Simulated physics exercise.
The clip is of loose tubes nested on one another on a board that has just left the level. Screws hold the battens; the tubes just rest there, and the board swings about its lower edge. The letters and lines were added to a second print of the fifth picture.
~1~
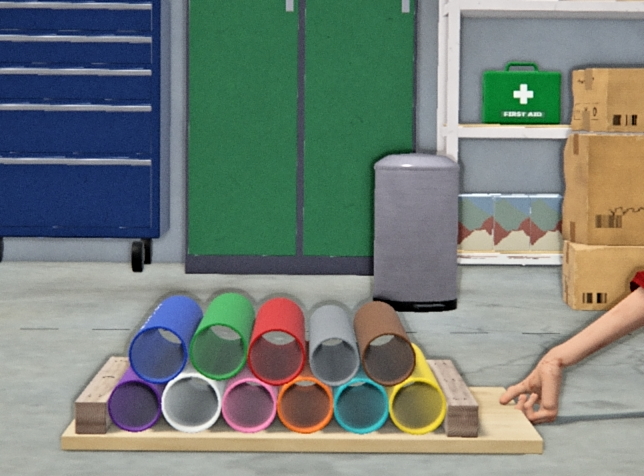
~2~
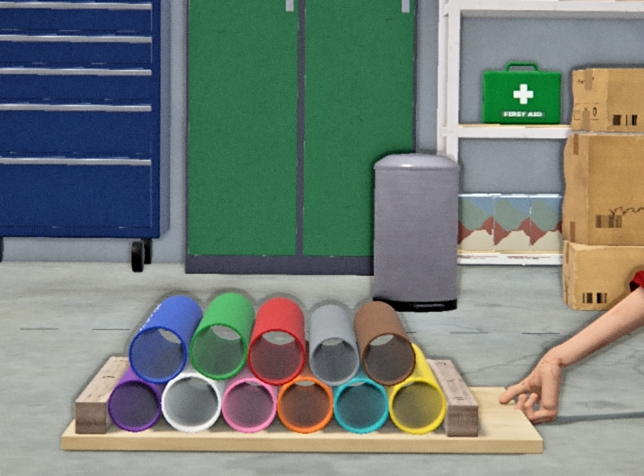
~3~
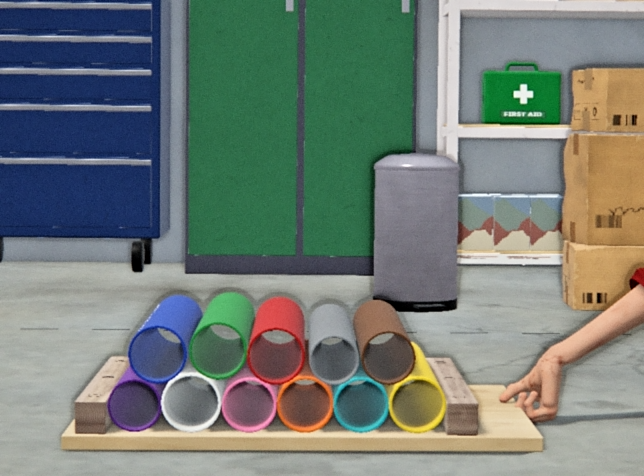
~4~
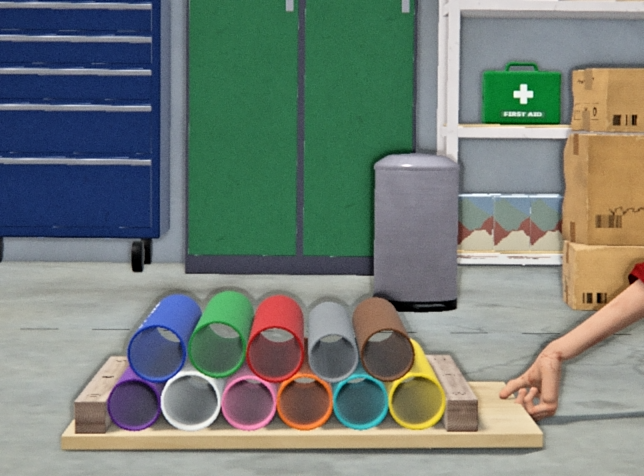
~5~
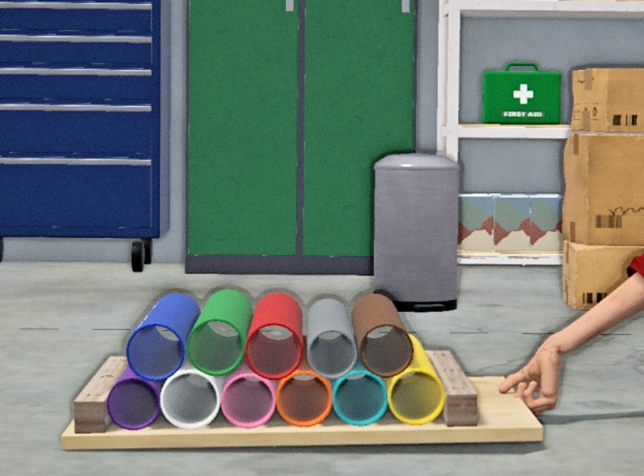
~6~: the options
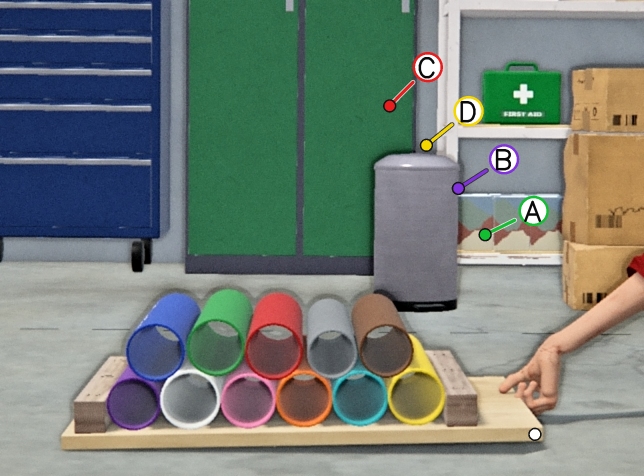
In a workshop with a blue tool cabinet and green doors, a hand at the right end of a wooden board raises it very slightly, while the colourful tubes stacked in two rows between wooden battens barely shift.
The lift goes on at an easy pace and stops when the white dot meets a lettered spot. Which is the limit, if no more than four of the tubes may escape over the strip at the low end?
The highest mark that will do is A.
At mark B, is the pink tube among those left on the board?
Yes, with B.
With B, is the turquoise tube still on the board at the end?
Yes.
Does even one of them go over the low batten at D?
Yes, at D.
On the marked copy, A at (485, 234); B at (458, 188); C at (390, 106); D at (427, 145); the white dot at (535, 434).
Following A. Soon after the start, board at 16°.
Later, board at 27°.
In the end, board at 27°, two over the low batten (blue, green).
As for the rest, B five over the low batten; C five over the low batten; D five over the low batten.
